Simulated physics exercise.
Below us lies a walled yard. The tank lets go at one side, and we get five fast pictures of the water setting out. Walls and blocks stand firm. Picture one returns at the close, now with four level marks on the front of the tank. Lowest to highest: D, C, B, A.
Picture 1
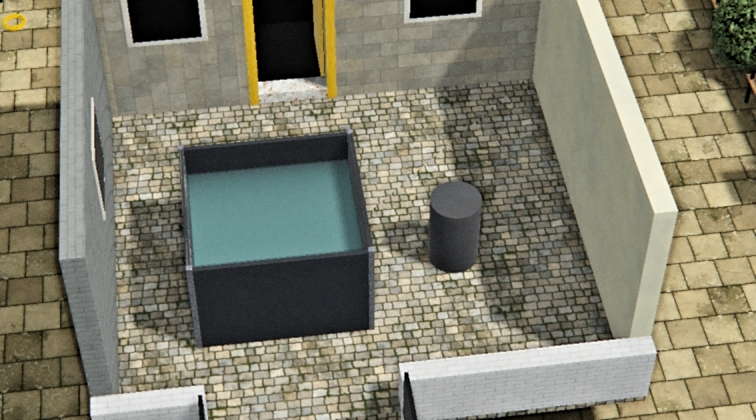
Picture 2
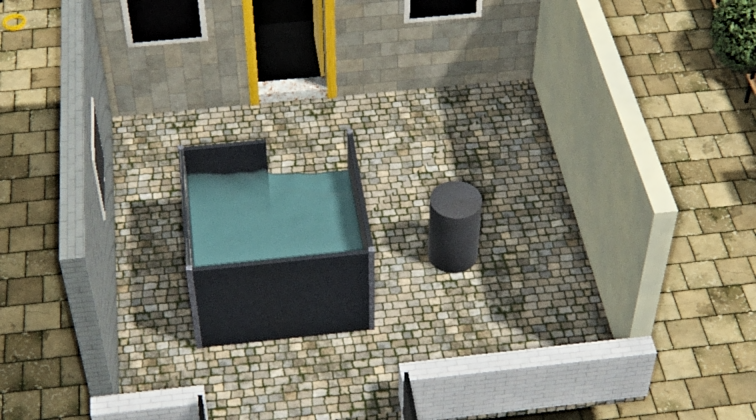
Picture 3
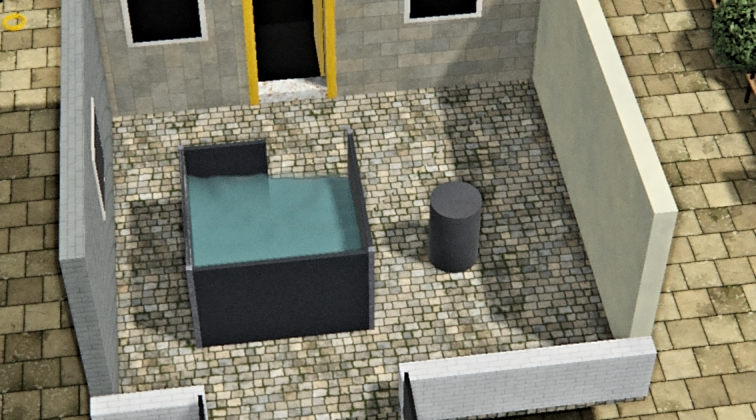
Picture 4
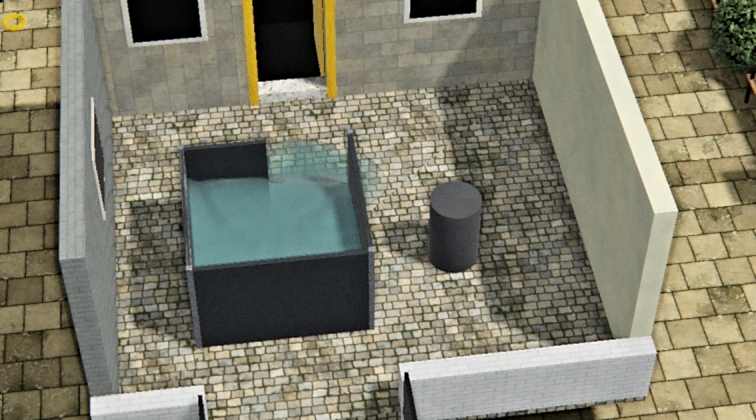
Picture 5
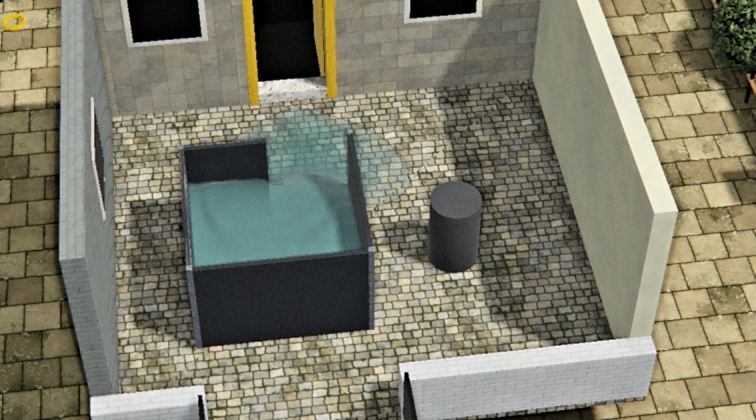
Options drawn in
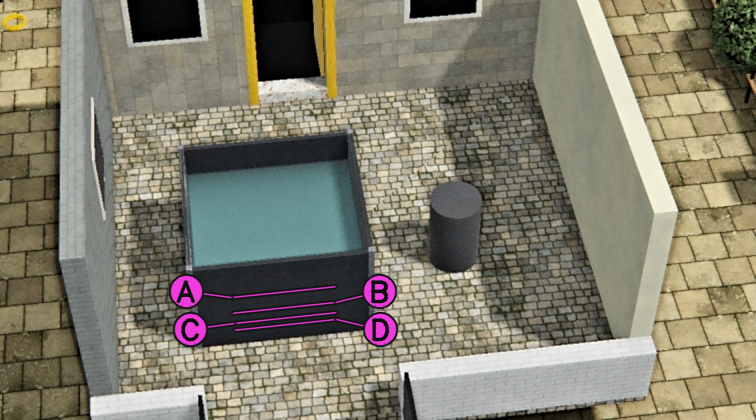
Water pours through a gap in the dark tank's back wall and spreads across the paving.
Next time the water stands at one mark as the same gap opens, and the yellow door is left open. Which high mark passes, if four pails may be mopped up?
It is C.
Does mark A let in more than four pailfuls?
Yes, that goes wrong.
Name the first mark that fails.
Here it is mark B.
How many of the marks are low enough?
Two.
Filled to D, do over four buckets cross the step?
No, not at all.
On the marked copy, A at (283, 292); B at (284, 307); C at (285, 318); D at (285, 324); from the bottom up D, C, B, A.
With A, dozens of bucketfuls pour in.
With B, about 11 bucketfuls get in.
With C, a bucket or two gets in.
With D, nothing gets over.
